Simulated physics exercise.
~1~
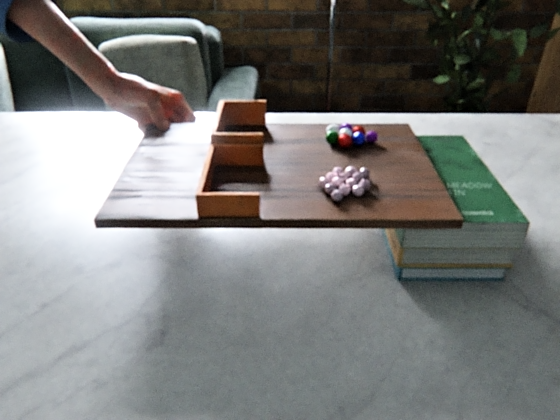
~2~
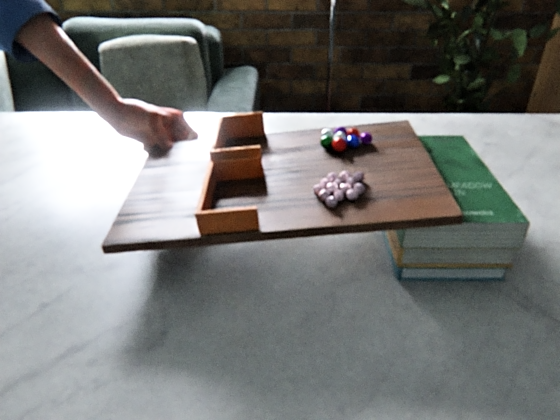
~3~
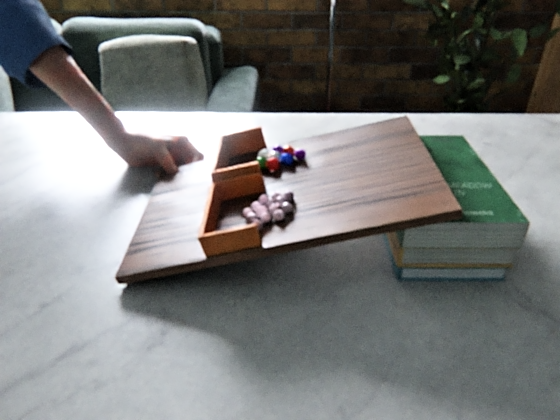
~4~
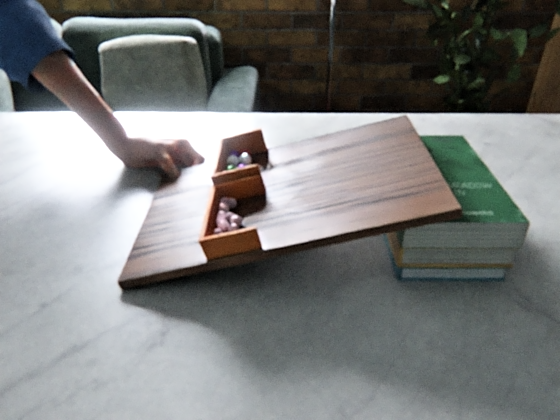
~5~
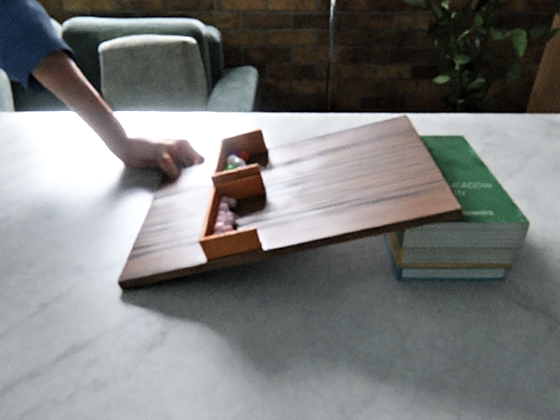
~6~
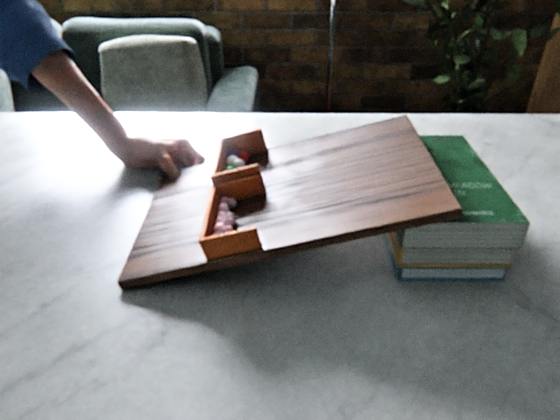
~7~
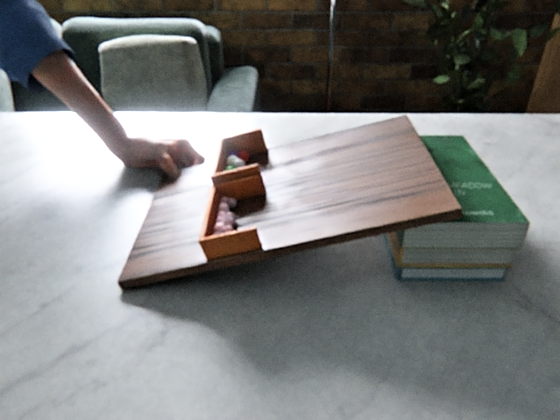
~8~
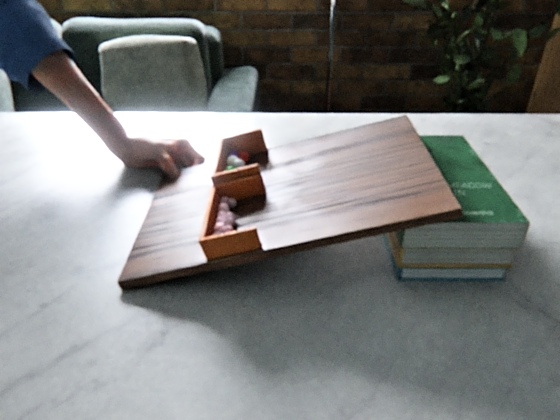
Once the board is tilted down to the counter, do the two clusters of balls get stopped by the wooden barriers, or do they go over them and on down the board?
Both clusters are stopped by the barriers. The pinkish balls end up gathered behind the front one and the multicoloured balls behind the back one.
